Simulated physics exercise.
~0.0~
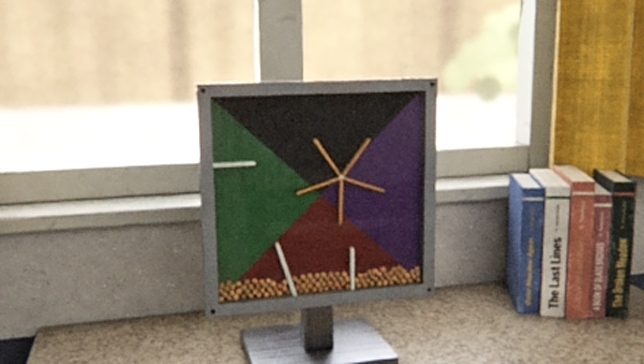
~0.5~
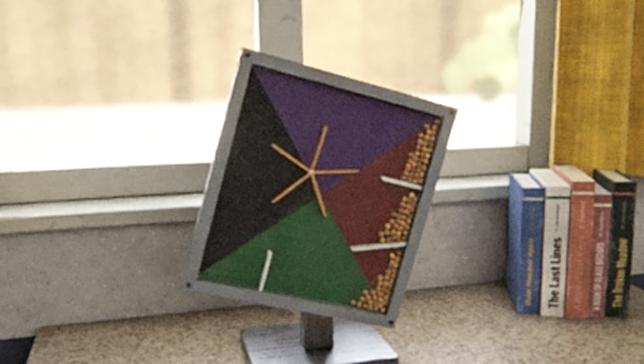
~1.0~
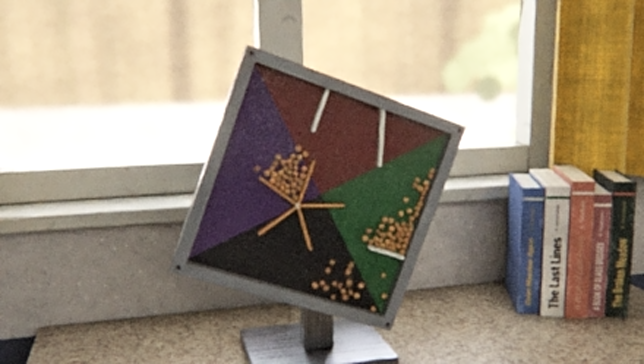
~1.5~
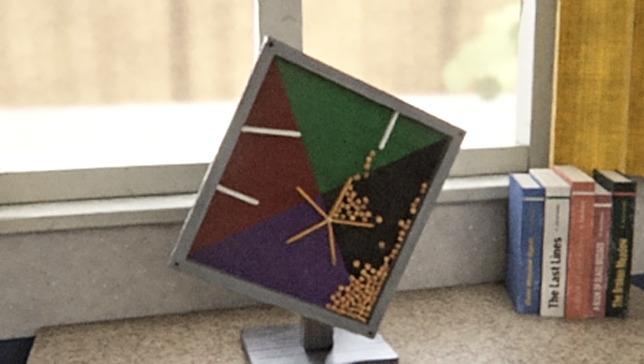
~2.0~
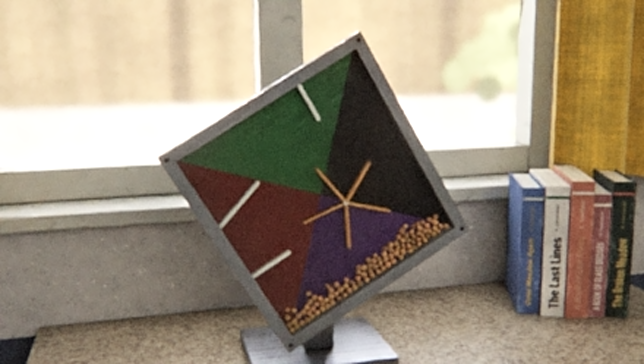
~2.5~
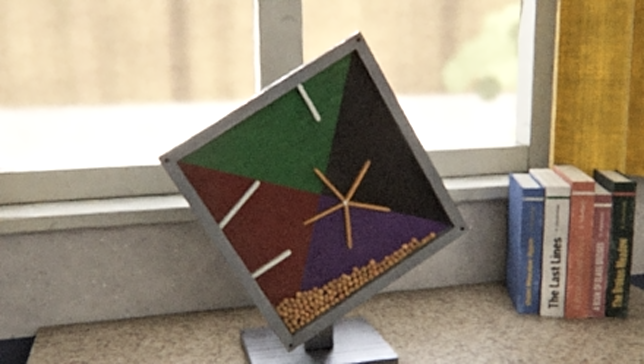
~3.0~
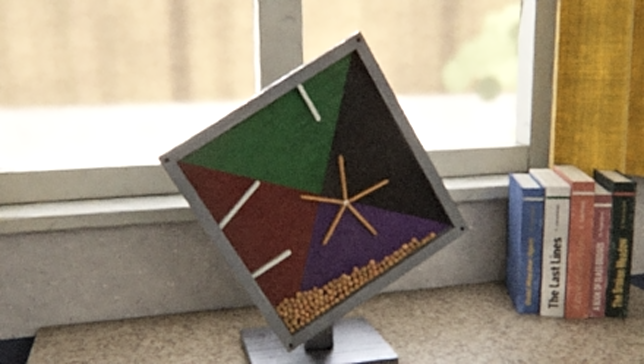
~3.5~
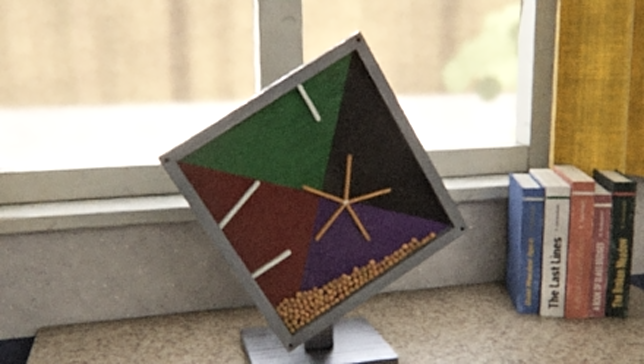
Square bead-filled case turning anticlockwise on its stand, beads tumbling past a spinning five-armed star, then settling mostly in the purple wedge.
